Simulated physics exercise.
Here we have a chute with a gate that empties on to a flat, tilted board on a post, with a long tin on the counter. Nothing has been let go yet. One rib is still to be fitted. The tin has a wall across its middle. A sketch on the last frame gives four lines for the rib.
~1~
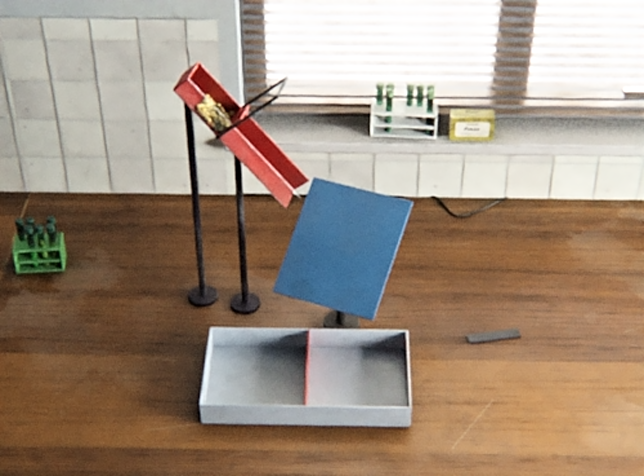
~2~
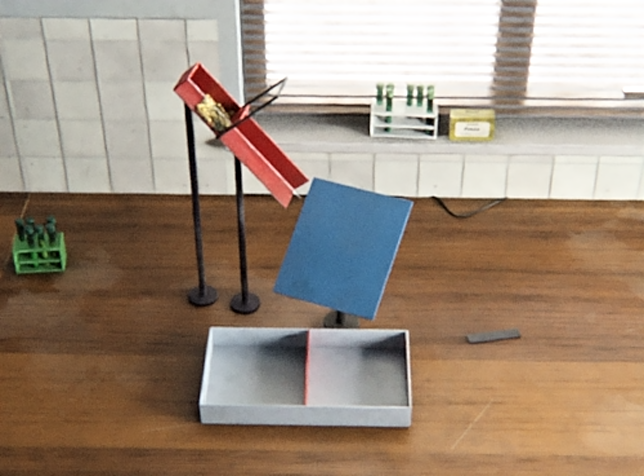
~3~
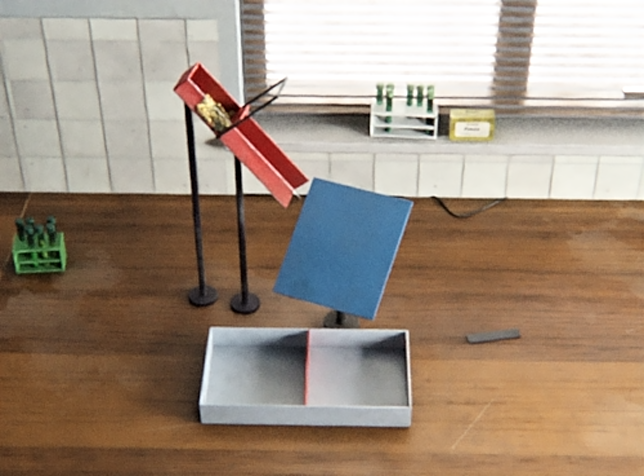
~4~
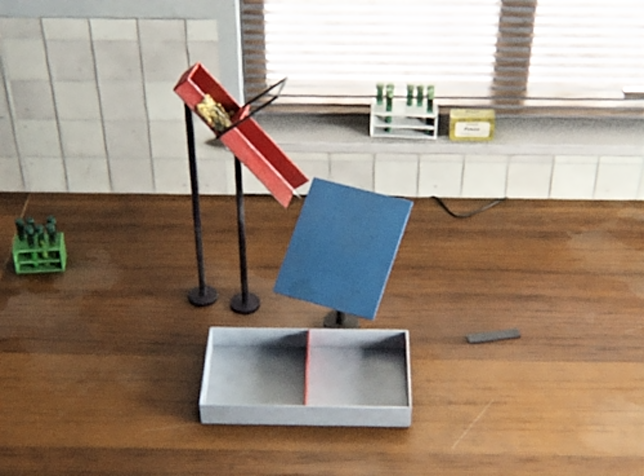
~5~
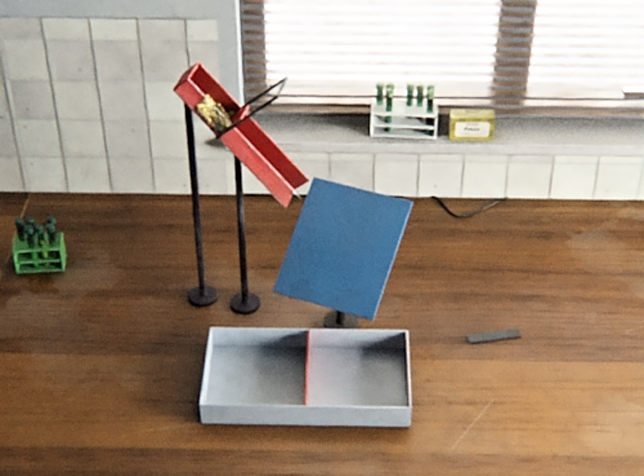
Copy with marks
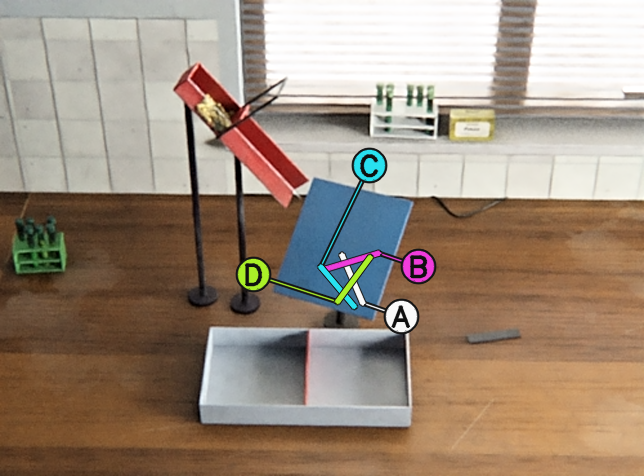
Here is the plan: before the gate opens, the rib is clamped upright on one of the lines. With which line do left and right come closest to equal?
Use line D.
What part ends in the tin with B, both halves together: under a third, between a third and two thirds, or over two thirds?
Line B gives over two thirds.
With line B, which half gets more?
Left.
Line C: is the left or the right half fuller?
The right half.
On the marked copy, line A from (342, 255) to (362, 303); line B from (378, 253) to (326, 269); line C from (320, 266) to (354, 306); line D from (370, 257) to (337, 301).
For line A, of what is caught, close to a quarter in the left half, the bulk in the right.
For line B, of what is caught, the bulk in the left half, a small share in the right.
For line C, of what is caught, close to a quarter in the left half, the bulk in the right.
For line D, of what is caught, close to two thirds in the left half, close to a third in the right.
